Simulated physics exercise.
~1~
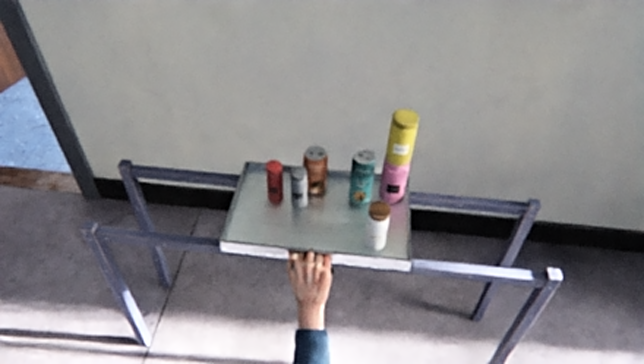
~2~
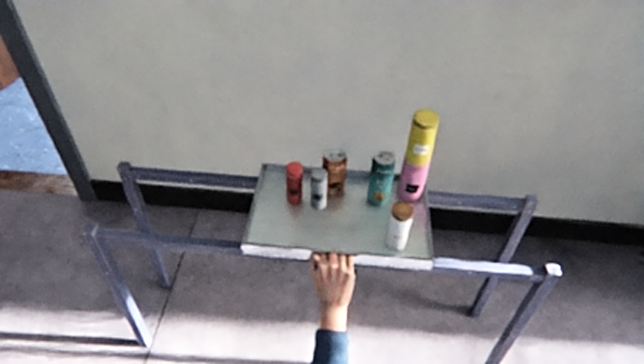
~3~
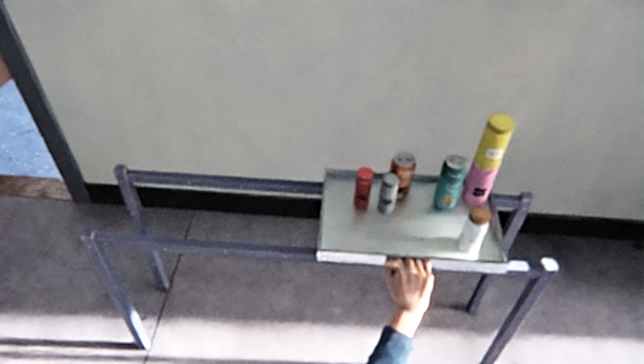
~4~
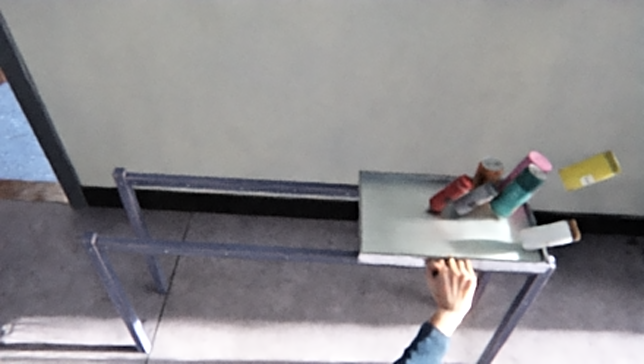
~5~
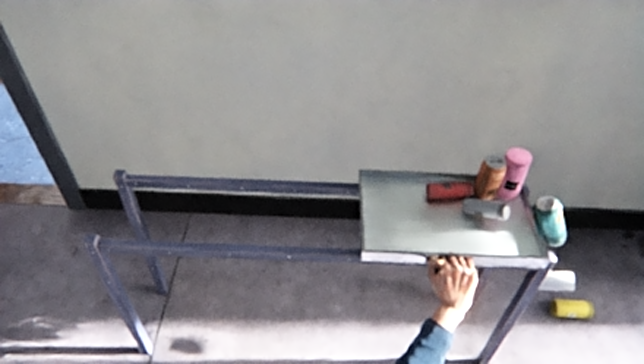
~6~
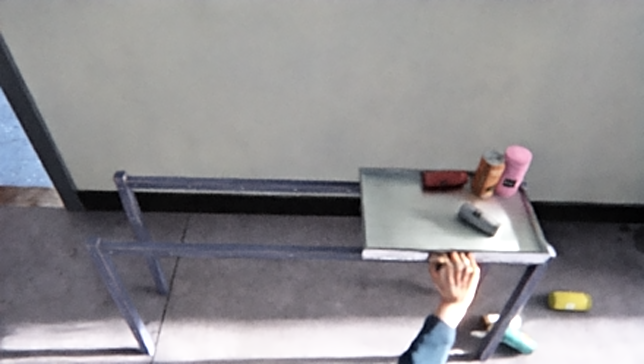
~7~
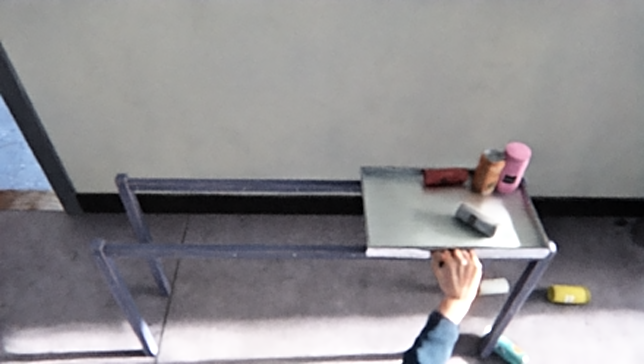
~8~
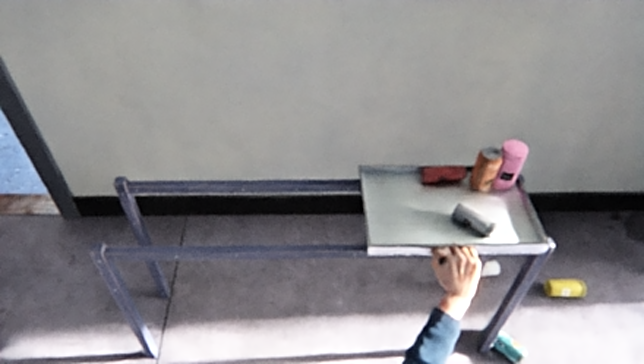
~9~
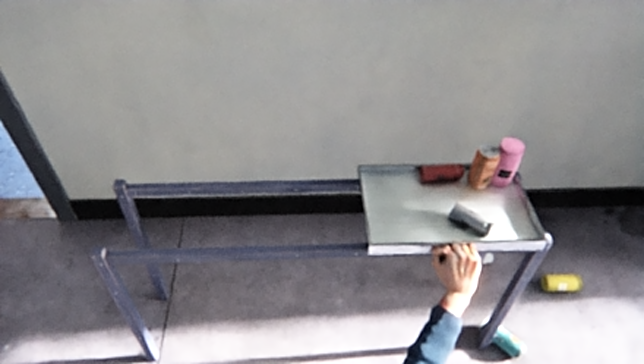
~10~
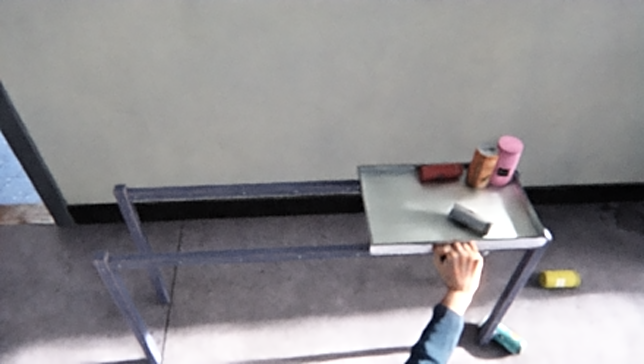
To begin with, a hand grips the front edge of a tray on a metal rack, with shakers, cans and a yellow jar stacked on a pink one standing upright on it. The hand pushes the tray right, faster and faster, until it stops abruptly at the right end. The items pitch rightward, and the yellow jar flies off while the white shaker tips over the edge. The turquoise can follows, tumbling to the floor. Finally, the red and grey shakers lie toppled on the tray, while the orange can and pink jar remain upright.
